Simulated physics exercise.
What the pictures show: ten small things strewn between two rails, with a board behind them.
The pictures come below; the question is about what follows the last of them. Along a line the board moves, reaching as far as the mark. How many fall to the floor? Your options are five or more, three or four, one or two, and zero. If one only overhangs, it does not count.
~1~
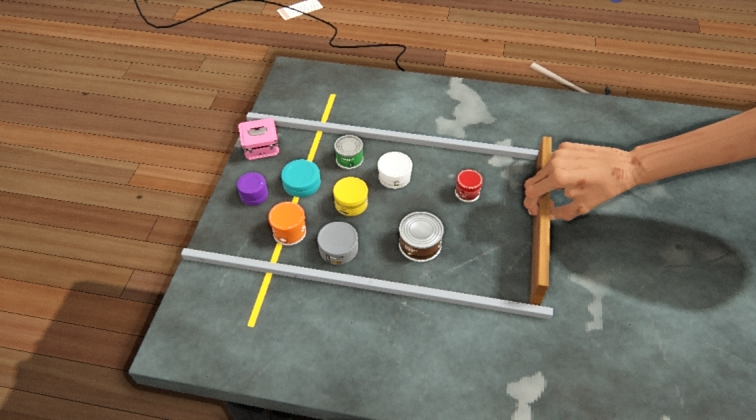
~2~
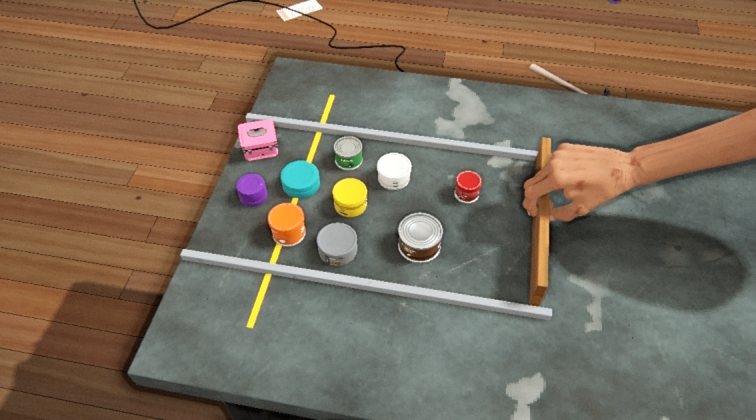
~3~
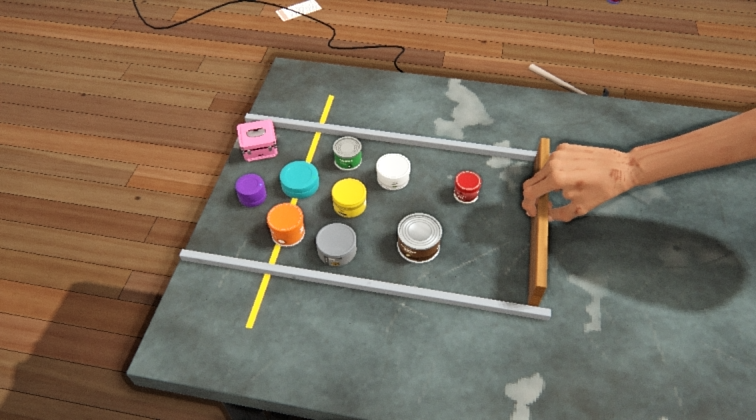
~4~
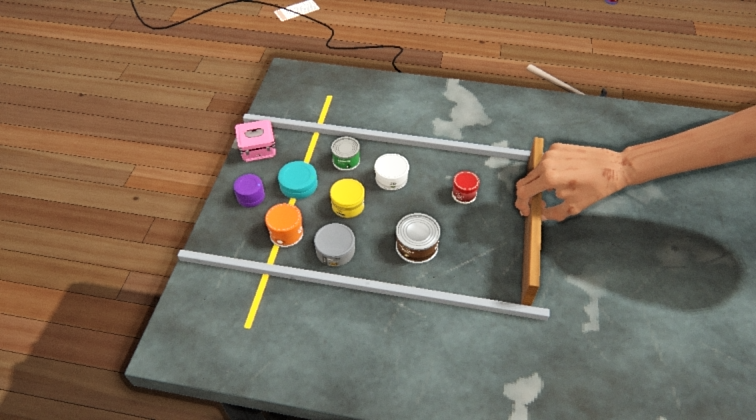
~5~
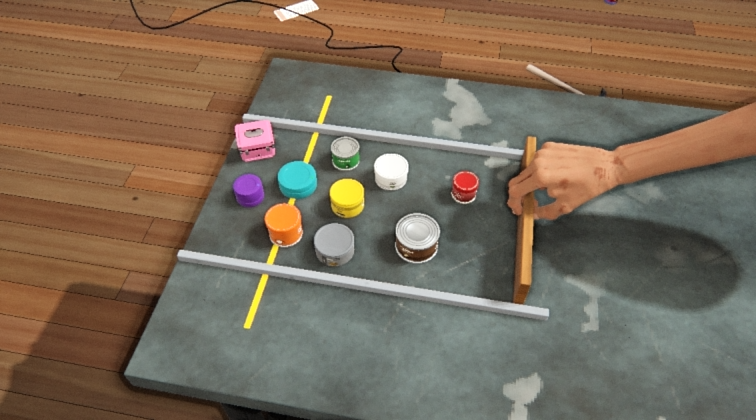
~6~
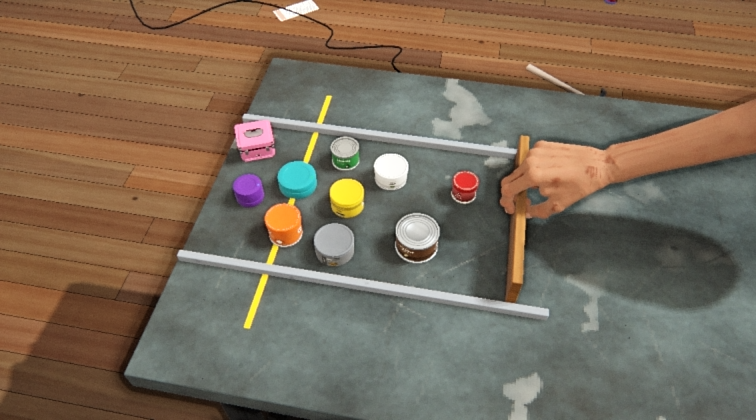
My pick is zero.
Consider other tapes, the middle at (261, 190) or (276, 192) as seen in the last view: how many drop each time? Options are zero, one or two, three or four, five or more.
First spot, one or two; second spot, either one or two.
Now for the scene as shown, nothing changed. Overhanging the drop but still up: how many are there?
I make it 1.
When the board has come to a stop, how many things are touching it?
The answer is 4.
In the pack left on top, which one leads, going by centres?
Foremost one: Pink case.
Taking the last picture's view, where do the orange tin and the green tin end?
In the last picture the orange tin sits around (227, 221) and the green tin around (275, 130).
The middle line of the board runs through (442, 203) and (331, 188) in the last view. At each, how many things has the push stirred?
Counts: 2 / 8.
Early on, none off yet; pink case at rest near (256, 141); purple lid at rest near (249, 191); turquoise lid at rest near (297, 180).
A while later, none off yet; pink case at rest near (256, 141); purple lid at rest near (249, 191); turquoise lid travelled a little near (281, 177).
Finally, the number that fall off is zero.
